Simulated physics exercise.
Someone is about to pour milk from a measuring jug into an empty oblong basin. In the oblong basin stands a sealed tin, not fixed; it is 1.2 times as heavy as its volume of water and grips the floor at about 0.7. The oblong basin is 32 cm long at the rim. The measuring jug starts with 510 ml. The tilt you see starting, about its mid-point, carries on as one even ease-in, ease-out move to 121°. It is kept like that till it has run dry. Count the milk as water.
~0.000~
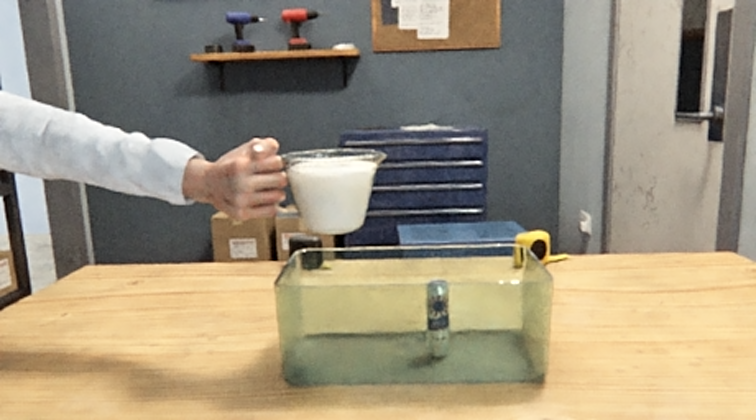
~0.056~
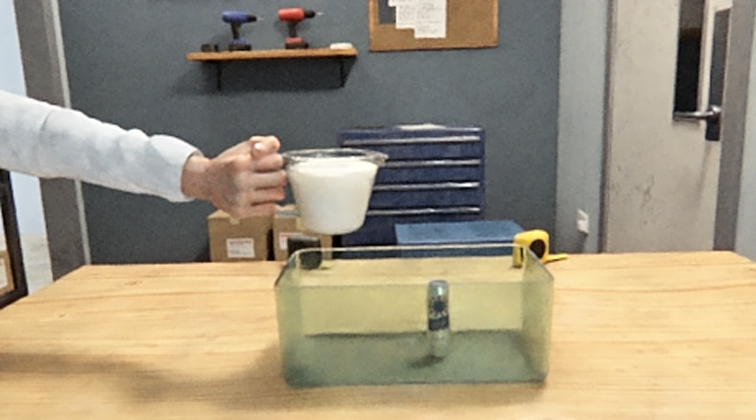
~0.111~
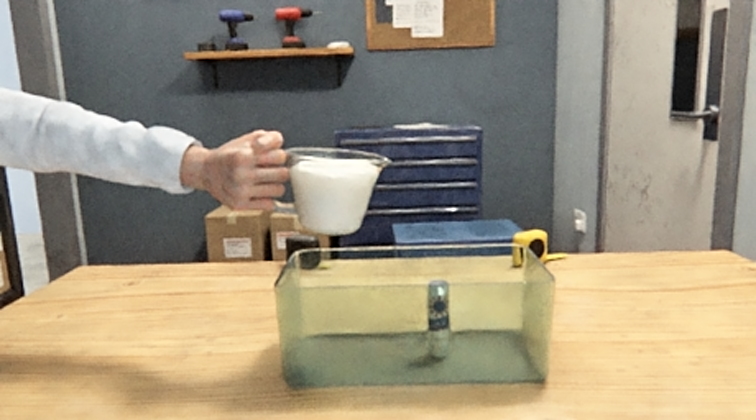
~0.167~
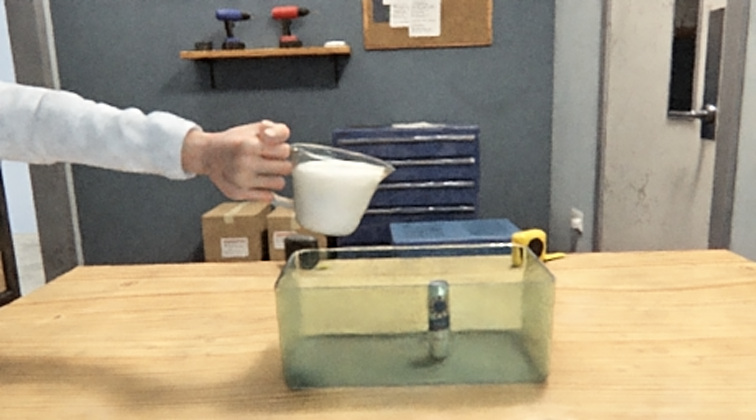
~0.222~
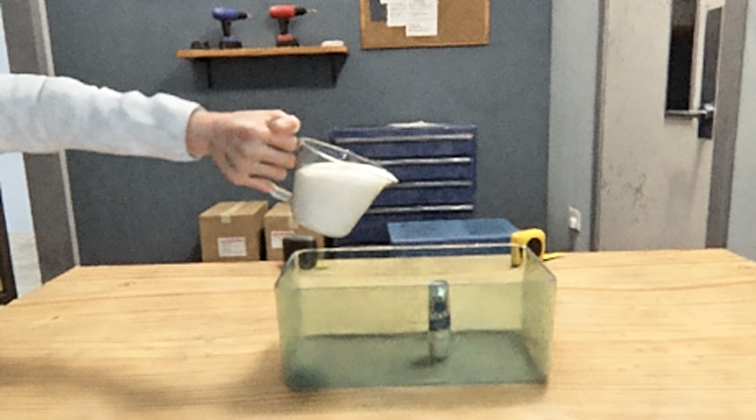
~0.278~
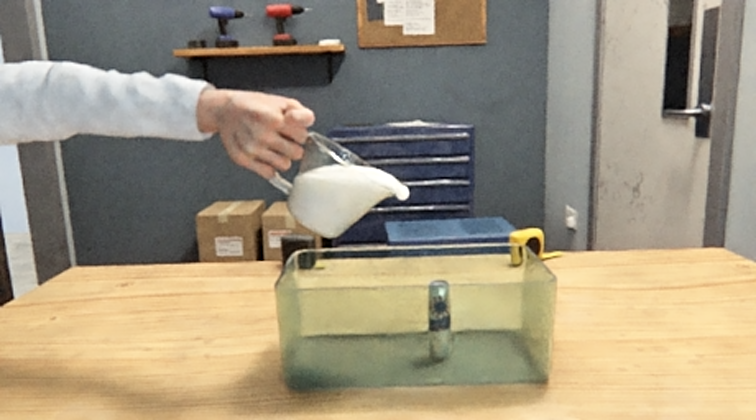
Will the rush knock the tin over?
The tin falls.
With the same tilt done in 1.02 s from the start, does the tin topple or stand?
Then it goes over.
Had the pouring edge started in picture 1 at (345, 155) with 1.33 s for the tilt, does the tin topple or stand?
Then it remains upright.
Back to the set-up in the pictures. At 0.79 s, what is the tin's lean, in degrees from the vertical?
Near 25° from upright.
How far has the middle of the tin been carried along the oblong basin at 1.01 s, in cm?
Some 7 cm.
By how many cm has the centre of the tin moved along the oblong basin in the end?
About 7.0 cm.
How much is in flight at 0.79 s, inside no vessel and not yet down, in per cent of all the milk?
About 0 per cent.
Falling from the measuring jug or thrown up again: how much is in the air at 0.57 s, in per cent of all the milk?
Some 16 per cent.
By 0.57 s the tilt is 104° and 22 per cent is still to pour; the tin stands where it began.
By 0.79 s the tilt is 121° and 0 per cent is still to pour; the tin leans 27°.
By 1.01 s the tilt is 121° and 0 per cent is still to pour; the tin lies on its side.
By 1.26 s the tilt is 121° and 0 per cent is still to pour; the tin lies on its side.
At rest the tin lies on its side.
